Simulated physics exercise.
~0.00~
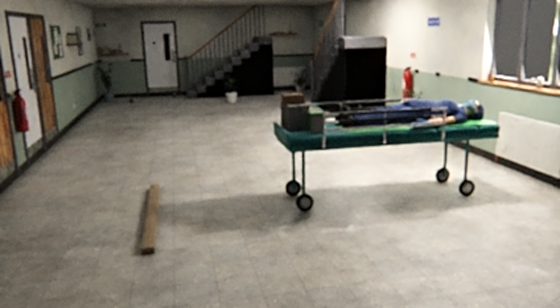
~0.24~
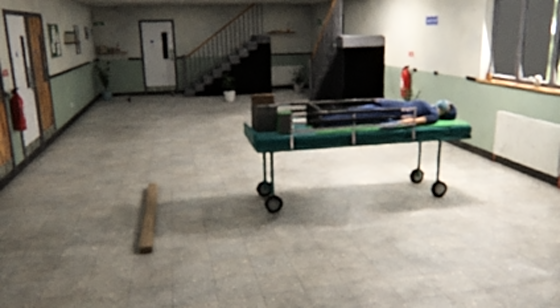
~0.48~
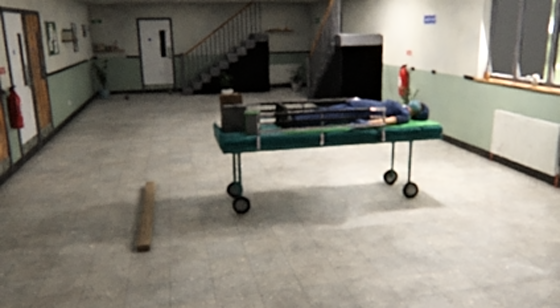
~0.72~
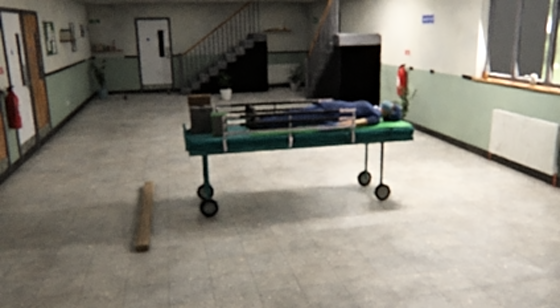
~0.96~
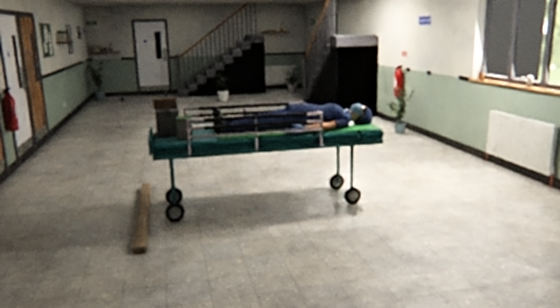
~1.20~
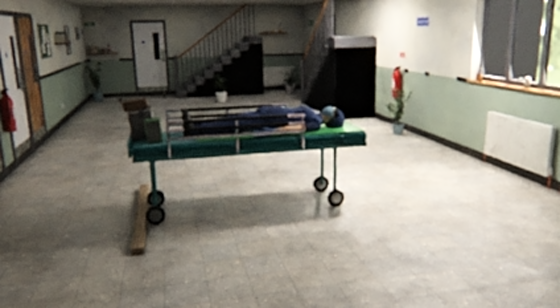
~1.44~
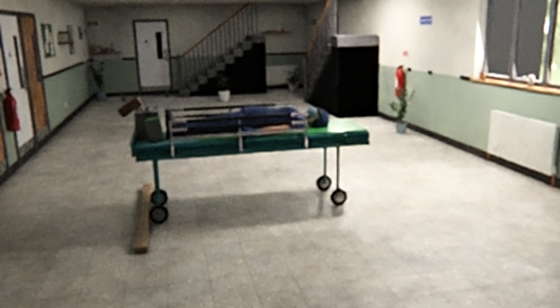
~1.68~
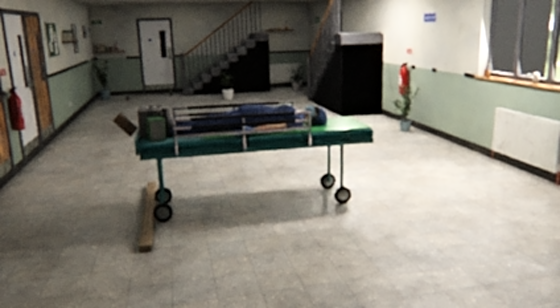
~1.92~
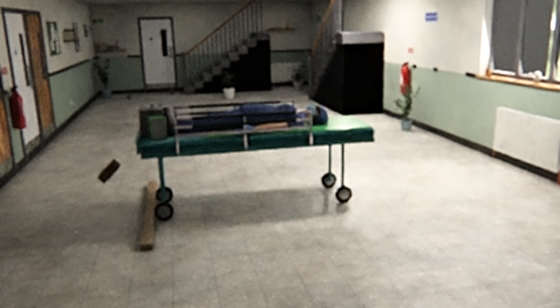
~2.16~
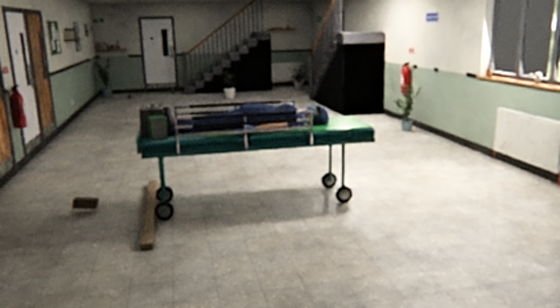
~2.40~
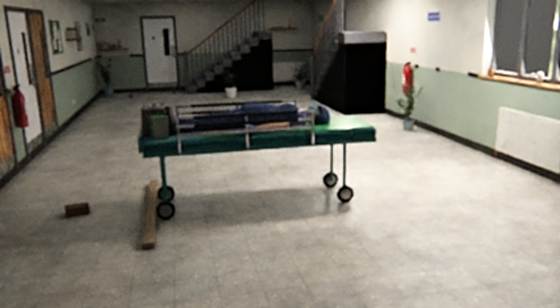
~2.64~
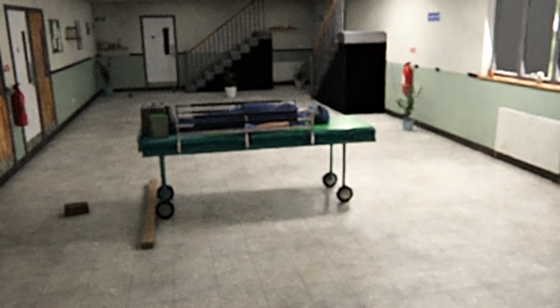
In a wide hall with a staircase at the back, a green-topped trolley carries a person in dark blue lying flat, with a brown box and other items at the left end. It rolls steadily left toward a wooden sill lying on the floor. Its wheels reach the sill and the trolley stops short, staying level. The person slides a little farther left while the brown box tips off the end, tumbles down and lands on the floor beyond the sill. The trolley stays still, with the grey holdall, the upright green pump and the person still on top.
